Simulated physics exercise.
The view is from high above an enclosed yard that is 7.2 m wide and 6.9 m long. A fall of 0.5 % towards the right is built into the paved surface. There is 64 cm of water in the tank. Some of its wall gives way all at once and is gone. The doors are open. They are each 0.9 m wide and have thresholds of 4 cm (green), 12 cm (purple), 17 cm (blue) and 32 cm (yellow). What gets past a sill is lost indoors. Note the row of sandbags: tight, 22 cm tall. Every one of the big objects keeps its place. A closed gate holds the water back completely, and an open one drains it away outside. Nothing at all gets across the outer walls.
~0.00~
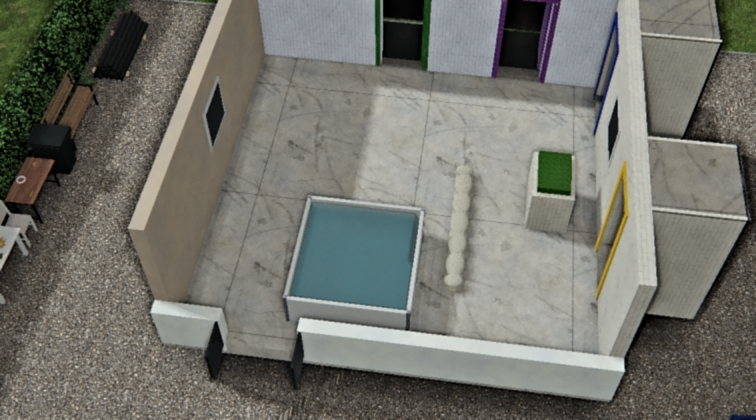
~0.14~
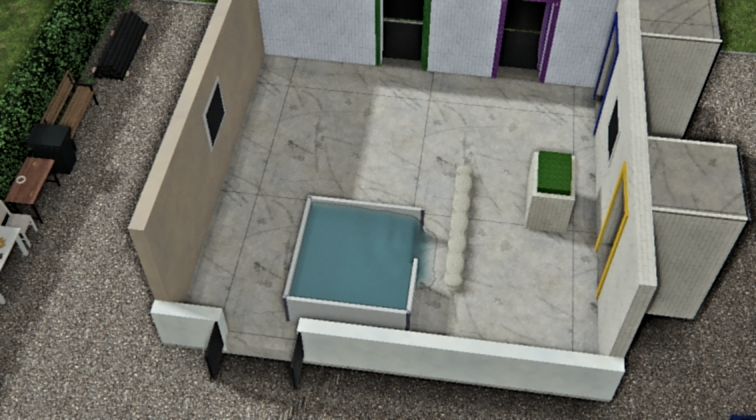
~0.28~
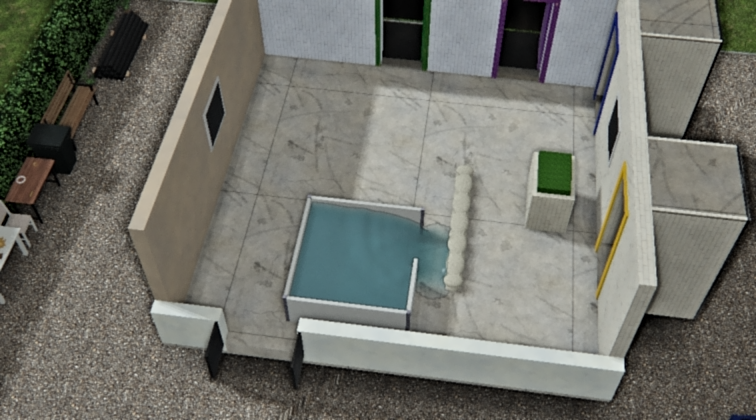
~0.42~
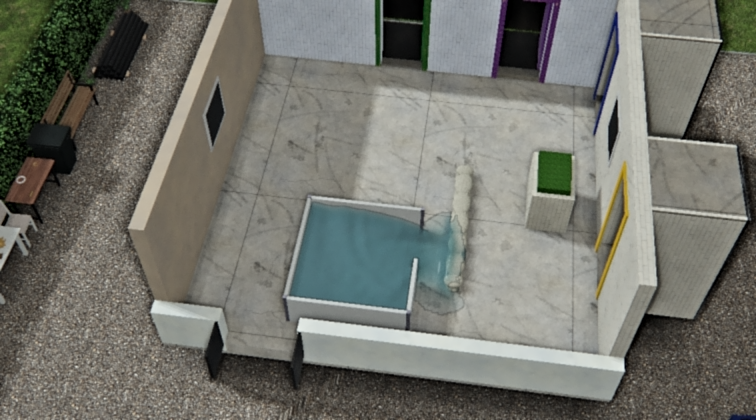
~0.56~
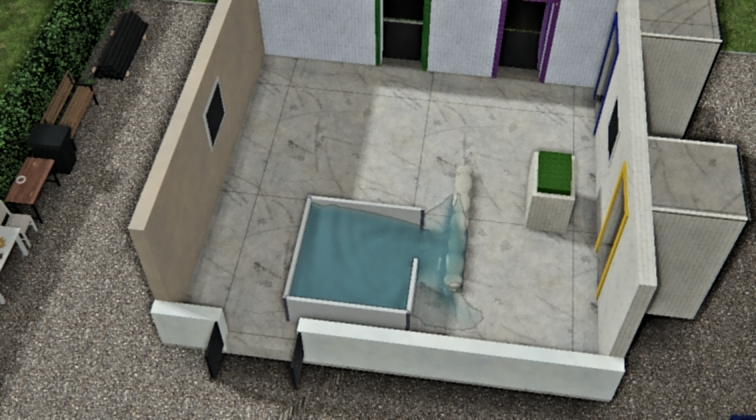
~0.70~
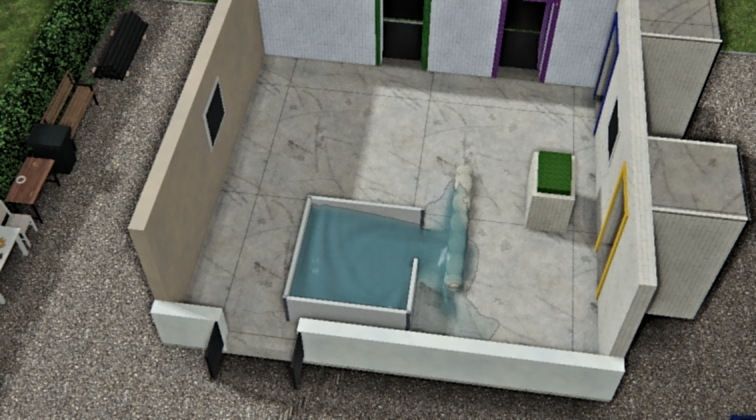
The footage shows a square tank of still water in a walled, paved yard; part of its right side vanishes and water pours through the gap, reaches a row of sandbags and spreads along it both ways.
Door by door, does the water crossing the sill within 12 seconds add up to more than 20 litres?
As I see it, at the green door the water let in will surpass the limit; at the purple door the water let in will remain short of the limit; at the blue door the water let in will remain short of the limit; at the yellow door the water let in will remain short of the limit.
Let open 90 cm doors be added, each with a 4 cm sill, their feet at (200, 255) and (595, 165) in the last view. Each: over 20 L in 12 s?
Taking them in order, the first gets too little and the second enough.
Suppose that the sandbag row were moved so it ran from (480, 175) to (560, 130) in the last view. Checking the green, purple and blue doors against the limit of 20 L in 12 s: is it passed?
Against the limit, the green door stays within it, the purple door stays within it and the blue door stays within it.
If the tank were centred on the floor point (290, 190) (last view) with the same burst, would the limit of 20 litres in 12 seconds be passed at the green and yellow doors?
Green gets no more than that, yellow gets no more than that.
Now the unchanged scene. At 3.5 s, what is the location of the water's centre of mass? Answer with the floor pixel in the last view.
Its balance point lies near (428, 246).
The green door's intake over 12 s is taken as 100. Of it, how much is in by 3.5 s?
Estimate: Around 30 per cent.
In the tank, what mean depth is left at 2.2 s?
About 36 cm.
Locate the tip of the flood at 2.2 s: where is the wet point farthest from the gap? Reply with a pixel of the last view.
That lands around (421, 71) in the last picture.
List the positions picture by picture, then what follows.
The tank at (357, 254) is whole and still, 64 cm deep, in the first frame.
The front is at (424, 286), 0.6 m from the gap at (417, 251); 0.2 m2 of floor is under water; 64 cm left at the back of the tank, in the second frame.
Water pours out at (417, 252) and has run 0.9 m, to (450, 231); typically 15 cm deep outside, 64 cm at the tank's back, in the third frame.
Water pours out at (417, 252) and has run 1.2 m, to (456, 307); typically 13 cm deep outside, 64 cm at the tank's back, in the fourth frame.
The front is at (468, 324), 1.6 m from the gap at (417, 252); 1.8 m2 of floor is under water; 61 cm left at the back of the tank, in the fifth frame.
The front is at (456, 182), 2.0 m from the gap at (417, 252); 2.4 m2 of floor is under water; 54 cm left at the back of the tank, in the sixth frame.
After 1.4 s water covers 25 % of the floor and is deepest (49 cm) near (440, 260); green door not reached, purple door not reached, blue door not reached, yellow door not reached.
After 2.2 s water covers 45 % of the floor and is deepest (40 cm) near (440, 260); green door not reached, purple door not reached, blue door not reached, yellow door 19 cm at the sill, 0 L in.
After 3.5 s water covers 60 % of the floor and is deepest (30 cm) near (440, 260); green door 11 cm at the sill, 36 L in, purple door 8 cm at the sill, 0 L in, blue door 3 cm at the sill, 0 L in, yellow door 9 cm at the sill, 0 L in.
After 7.0 s water covers 75 % of the floor and is deepest (17 cm) near (439, 268); green door 8 cm at the sill, 98 L in, purple door 5 cm at the sill, 0 L in, blue door 6 cm at the sill, 0 L in, yellow door 7 cm at the sill, 0 L in.
After 12.0 s water covers 95 % of the floor and is deepest (10 cm) near (440, 260); green door 7 cm at the sill, 126 L in, purple door 6 cm at the sill, 0 L in, blue door 9 cm at the sill, 0 L in, yellow door 5 cm at the sill, 0 L in.
